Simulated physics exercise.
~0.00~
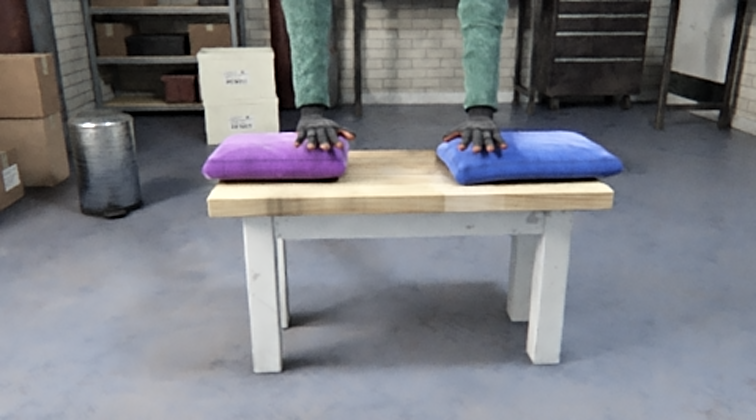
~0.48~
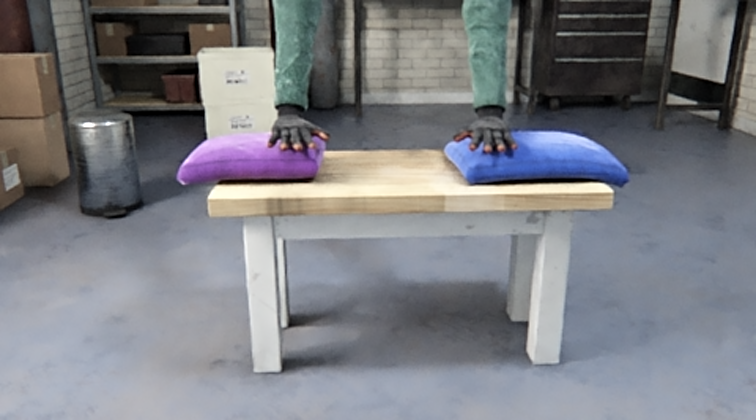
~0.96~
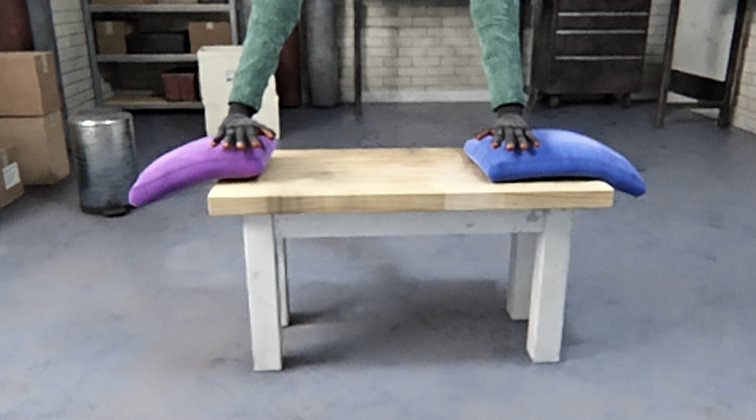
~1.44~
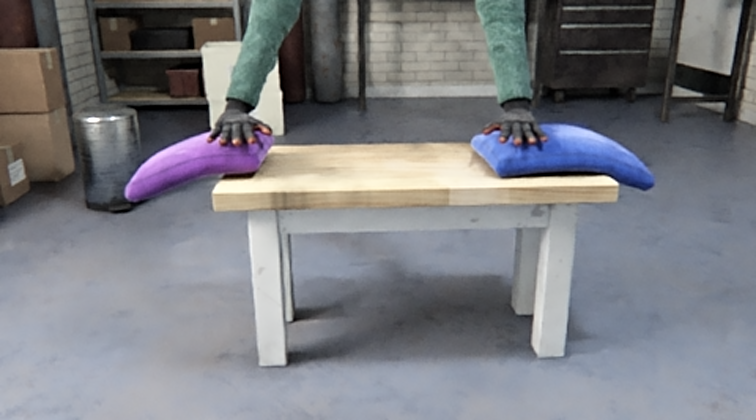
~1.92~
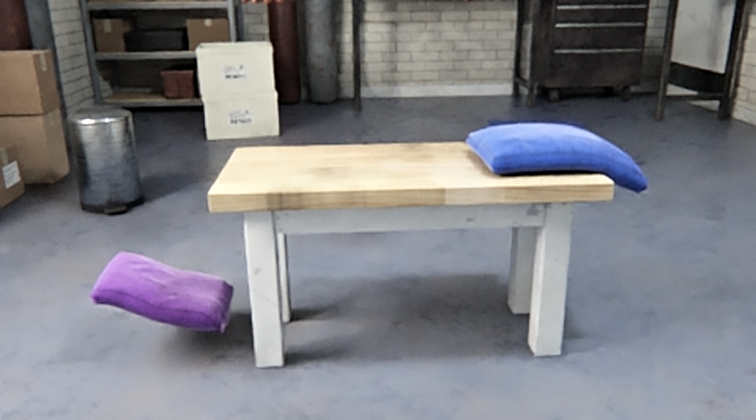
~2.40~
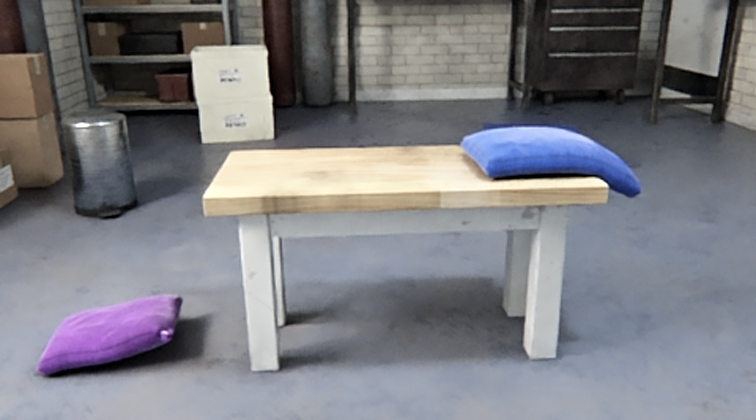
On a low table, hands slide two cushions outward and let go; the purple one falls.
